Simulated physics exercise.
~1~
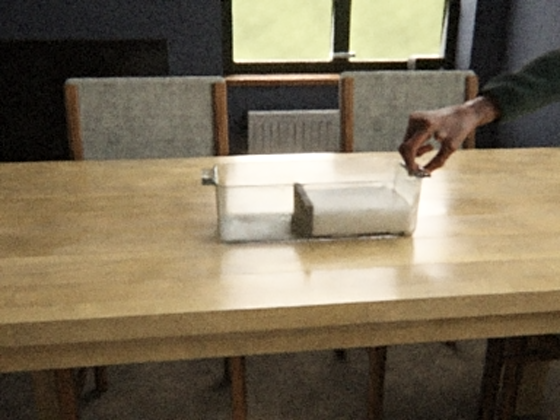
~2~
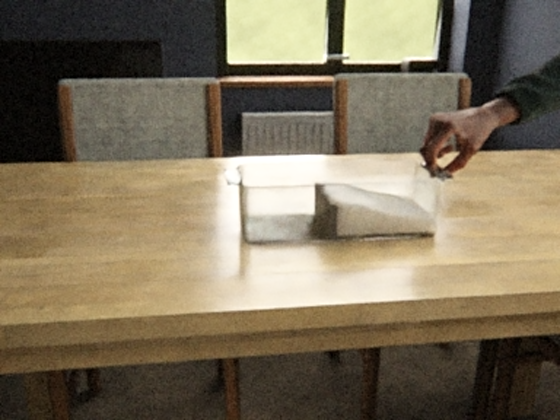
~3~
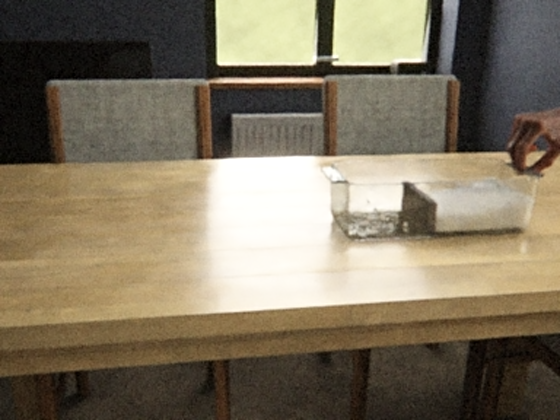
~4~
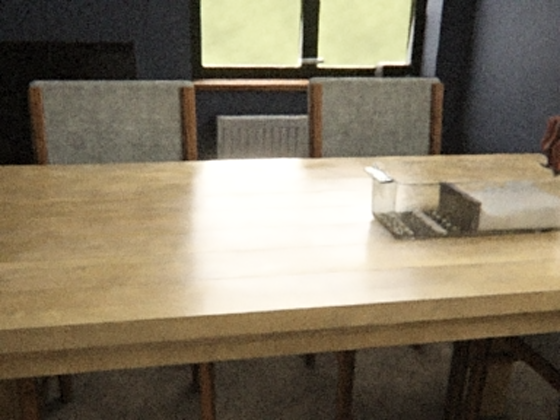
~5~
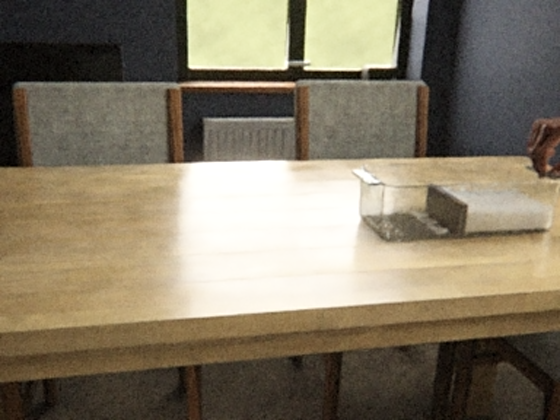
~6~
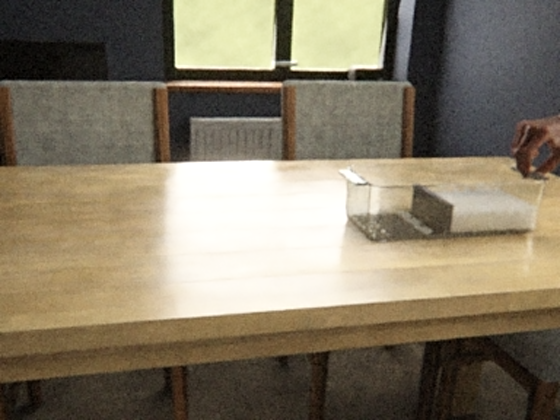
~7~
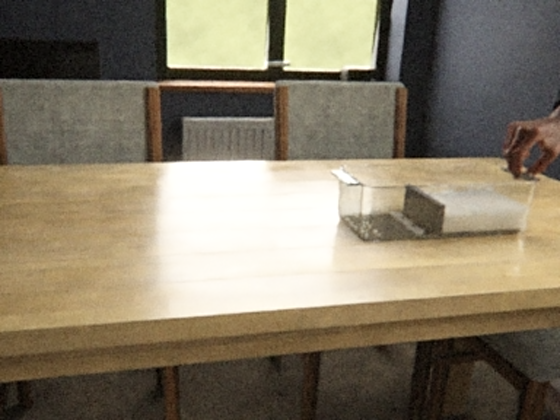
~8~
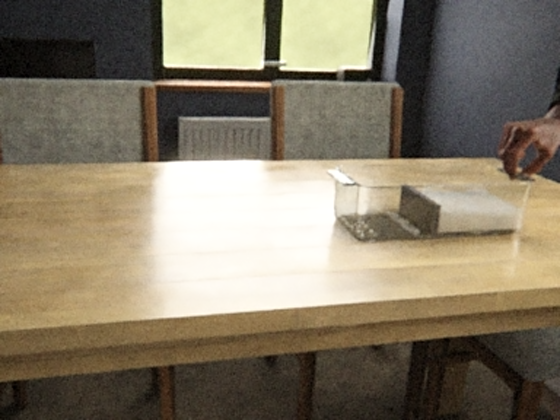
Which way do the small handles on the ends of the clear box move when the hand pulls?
They move to the right along with the box, as the hand draws it across the table.
